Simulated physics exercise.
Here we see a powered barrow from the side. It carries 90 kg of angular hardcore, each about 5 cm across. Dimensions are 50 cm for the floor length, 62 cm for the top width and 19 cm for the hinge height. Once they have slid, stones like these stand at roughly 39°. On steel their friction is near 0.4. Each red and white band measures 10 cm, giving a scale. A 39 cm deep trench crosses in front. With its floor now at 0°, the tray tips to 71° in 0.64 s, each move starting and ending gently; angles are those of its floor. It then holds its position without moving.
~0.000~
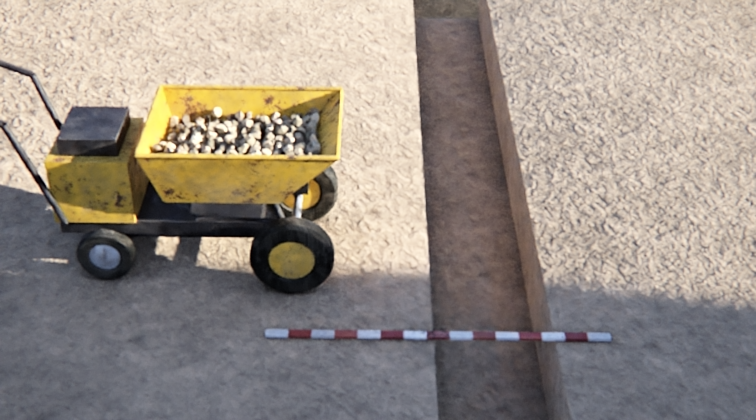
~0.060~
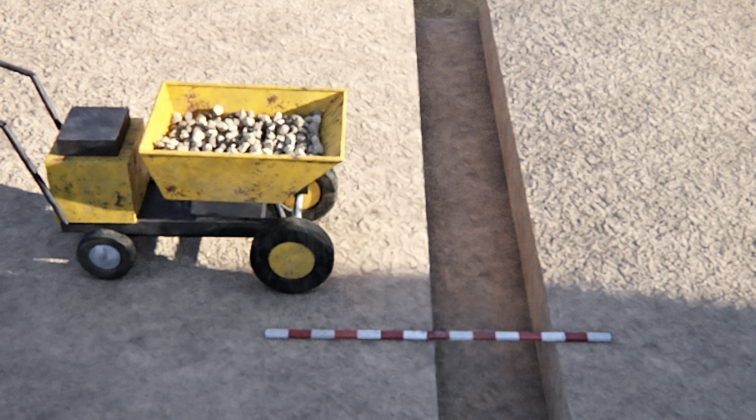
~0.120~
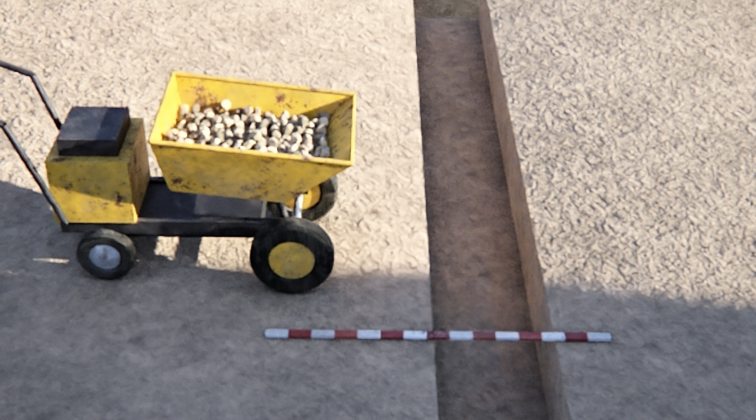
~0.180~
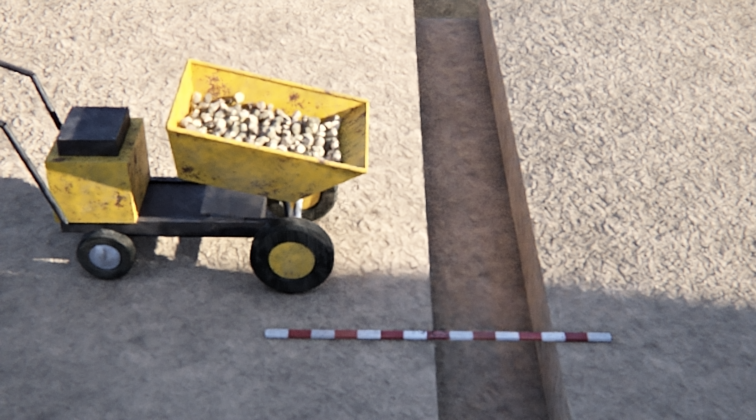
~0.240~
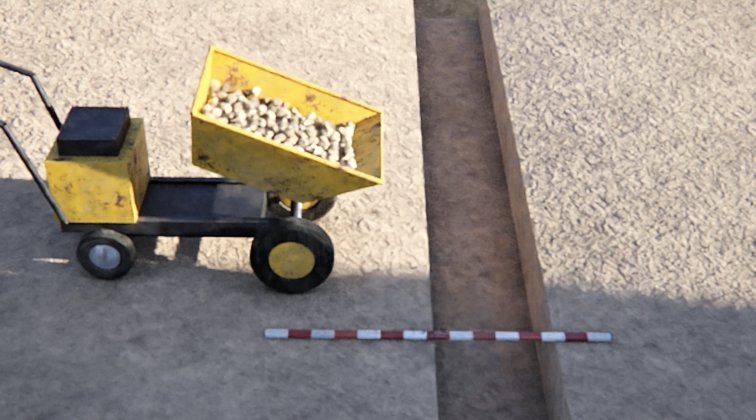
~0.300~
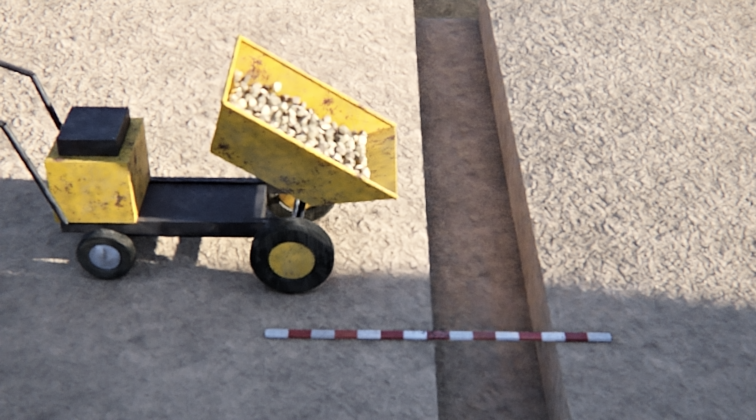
The yellow tray of a small powered barrow, loaded with pale stones, tilted gently at first and then more steeply, its left end rising and its right lip lowering beside a trench.
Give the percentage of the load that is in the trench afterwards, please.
Near 100 per cent of the load.
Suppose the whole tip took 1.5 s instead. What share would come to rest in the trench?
I'd put it at roughly 100 per cent.
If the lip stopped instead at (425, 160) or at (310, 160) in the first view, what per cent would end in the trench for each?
Near 60 per cent from the first place, 80 from the second.
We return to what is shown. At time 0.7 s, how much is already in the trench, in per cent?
I'd say near 20 per cent at that time.
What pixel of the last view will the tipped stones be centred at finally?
I'd point somewhere around (491, 311).
After 0.5 s the floor is at 60°; 100 % in the tray; the foremost stones are at (399, 213).
After 0.7 s the floor is at 71°; 77 % in the tray, 2 % short of the trench, 22 % in the trench; the foremost stones are at (477, 249).
After 1.1 s the floor is at 71°; 12 % in the tray, 1 % short of the trench, 87 % in the trench; the foremost stones are at (530, 310).
After 3.0 s the floor is at 71°; 0 % in the tray, 100 % in the trench; the foremost stones are at (529, 315).
